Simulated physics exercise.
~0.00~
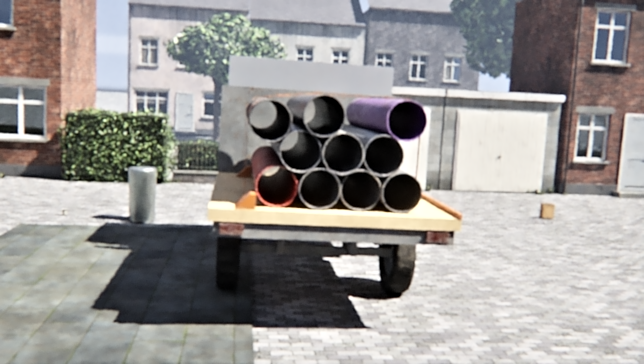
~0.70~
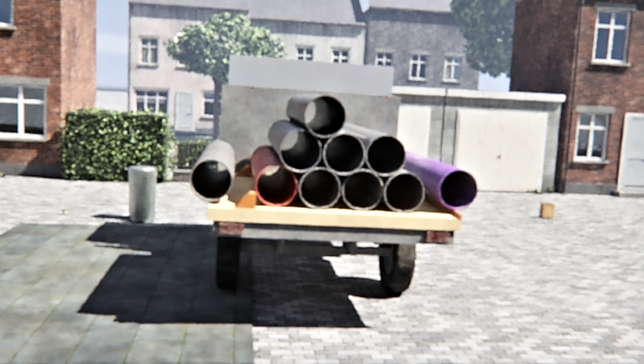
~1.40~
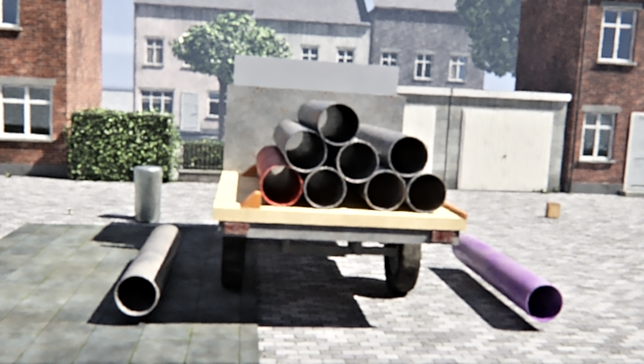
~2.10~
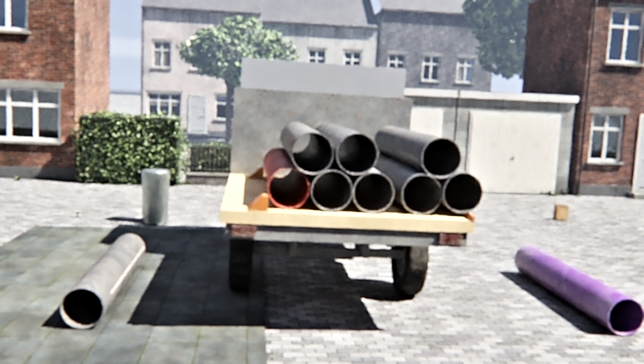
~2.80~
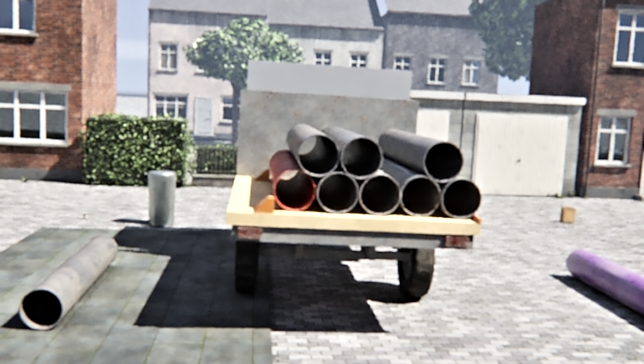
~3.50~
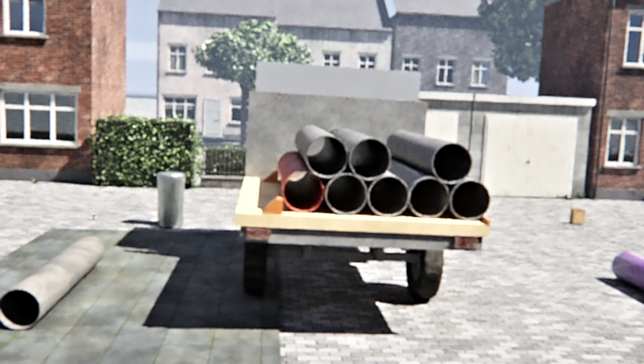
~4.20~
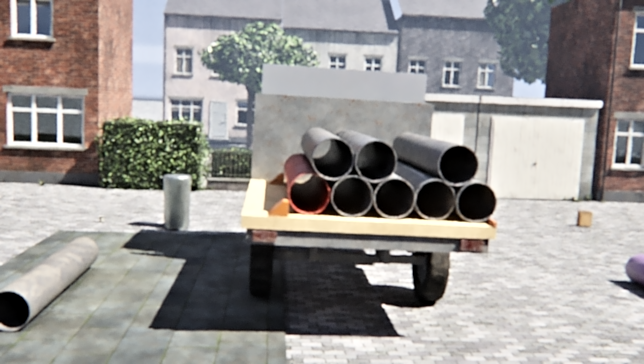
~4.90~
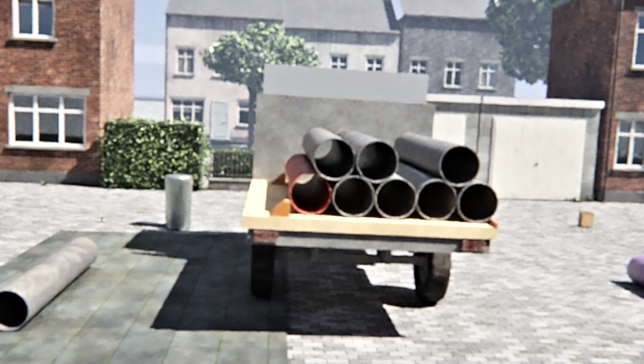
In a sunny paved yard with brick houses, a hedge and a pale garage behind, a flatbed lorry is seen from behind at deck height. Dark grey pipes are stacked on its wooden deck, with a purple one at the top right and a red one at the bottom left. The stack gives way, and the purple pipe drops to the right edge as a grey one slips to the left. Both fall to the ground and roll outward, while the remaining pipes settle lower. The view shifts slightly left, and the purple pipe ends on the paving at far right, the grey one lies at left, and the red stays aboard.
